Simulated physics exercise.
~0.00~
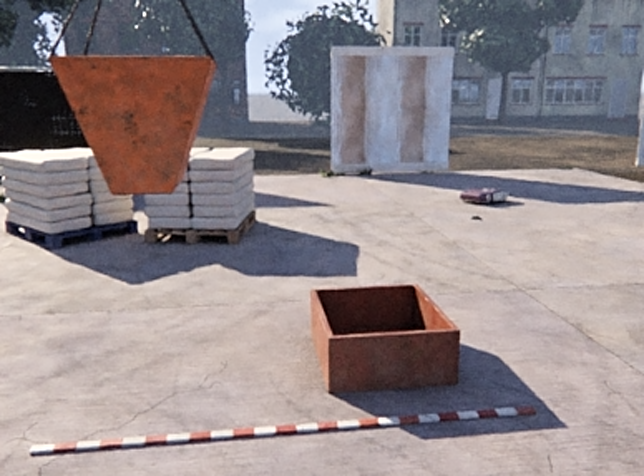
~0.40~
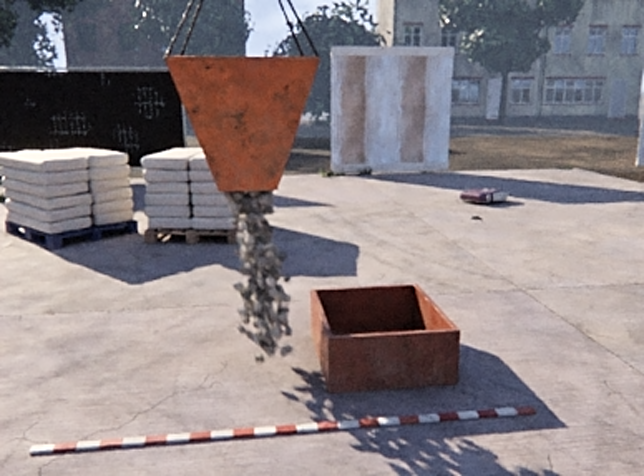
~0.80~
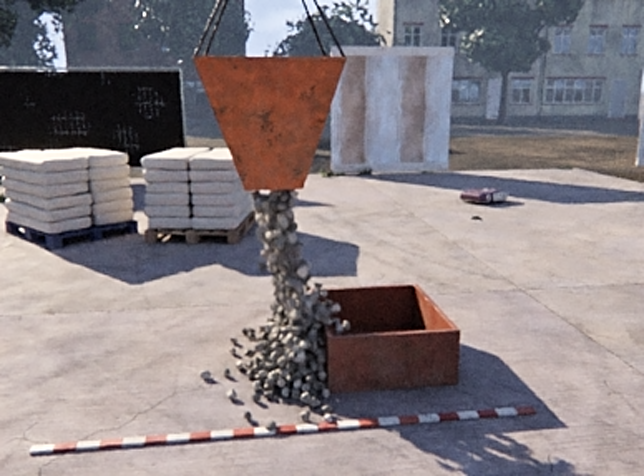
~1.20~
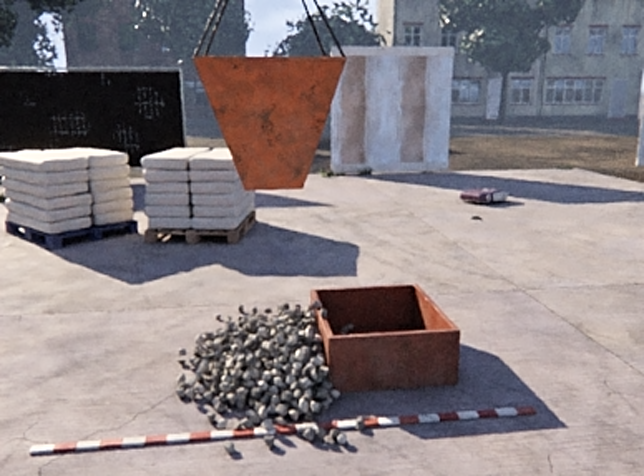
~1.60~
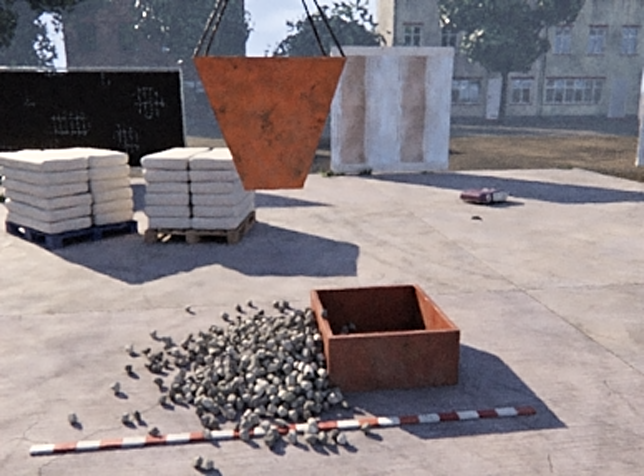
Orange crane skip moving right and dropping grey stones, nearly all piling on concrete left of an open rusty bin.
